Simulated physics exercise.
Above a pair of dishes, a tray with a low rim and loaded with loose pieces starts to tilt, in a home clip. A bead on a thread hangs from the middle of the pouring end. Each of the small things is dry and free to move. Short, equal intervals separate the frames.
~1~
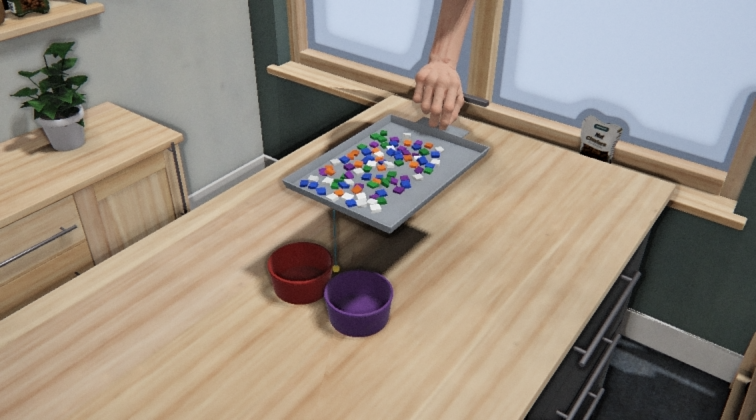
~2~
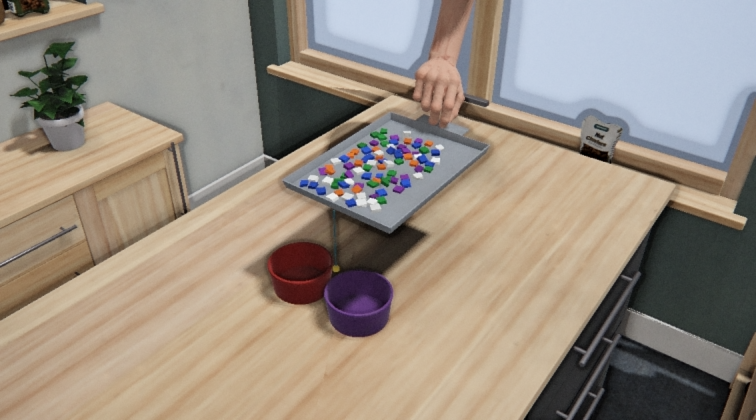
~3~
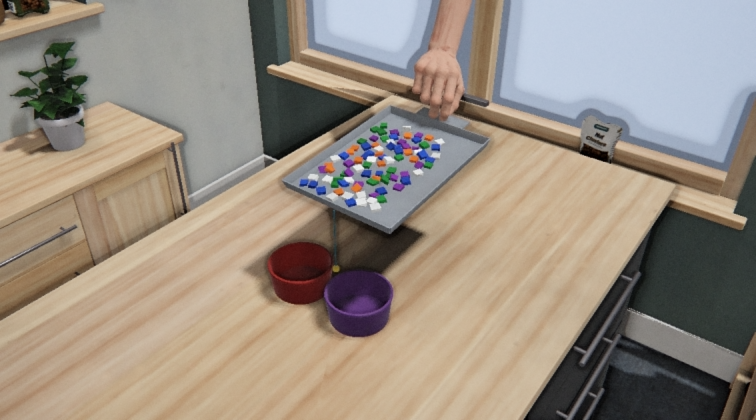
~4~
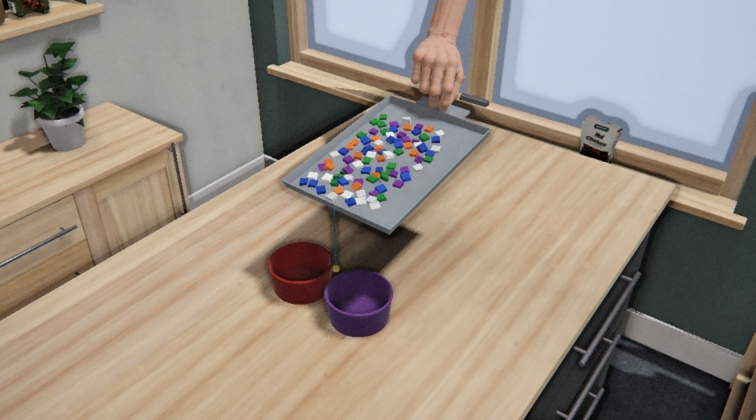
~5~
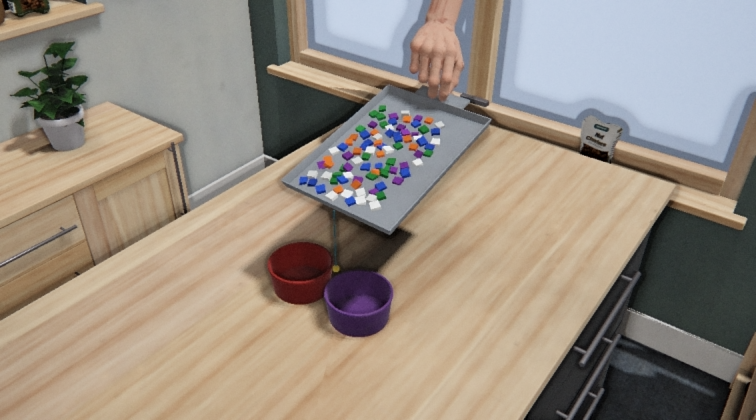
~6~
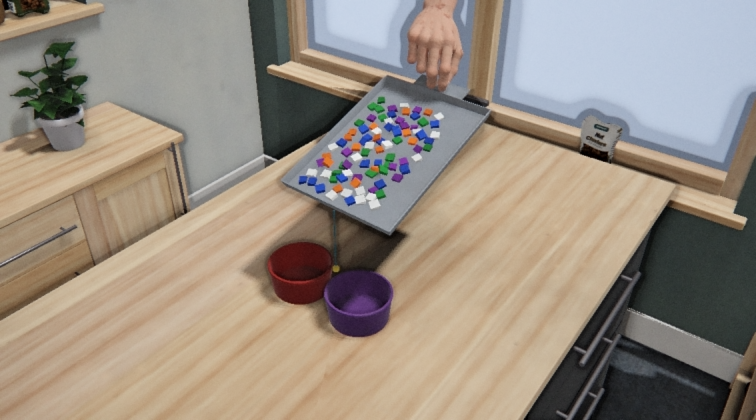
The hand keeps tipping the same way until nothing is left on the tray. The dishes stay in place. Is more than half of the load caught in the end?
Most of the load misses the dishes.
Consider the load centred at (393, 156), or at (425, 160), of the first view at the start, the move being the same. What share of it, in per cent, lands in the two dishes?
From the first start you get 50 in a hundred, from the second 30 in a hundred.
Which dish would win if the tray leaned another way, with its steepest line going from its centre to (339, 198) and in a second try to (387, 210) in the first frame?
On the first try it's the left-side dish, on the second the right-side dish.
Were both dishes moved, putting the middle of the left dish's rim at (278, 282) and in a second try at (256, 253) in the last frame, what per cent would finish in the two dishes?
That makes 80 per cent, followed by 30 per cent.
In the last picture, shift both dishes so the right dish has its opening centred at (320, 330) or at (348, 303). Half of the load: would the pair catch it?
Well, a minority share the first time and a majority share the next.
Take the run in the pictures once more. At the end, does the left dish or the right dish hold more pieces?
It's the right of the two that is fuller.
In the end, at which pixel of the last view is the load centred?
(325, 330).
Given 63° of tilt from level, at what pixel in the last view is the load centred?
In the last view, the load is centred near (344, 183).
Just after the last frame, tray tipped steeply; almost all on the tray; about a tenth in the air.
A moment on, tray tipped past a quarter turn; about a tenth on the tray; about a tenth in the right dish; just a few in the left dish; roughly a quarter outside both; roughly two thirds in the air.
Further on, tray tipped past a quarter turn; roughly a quarter in the right dish; about a tenth in the left dish; roughly two thirds outside both.
When it is over, tray tipped past a quarter turn; roughly a quarter in the right dish; about a tenth in the left dish; roughly two thirds outside both.
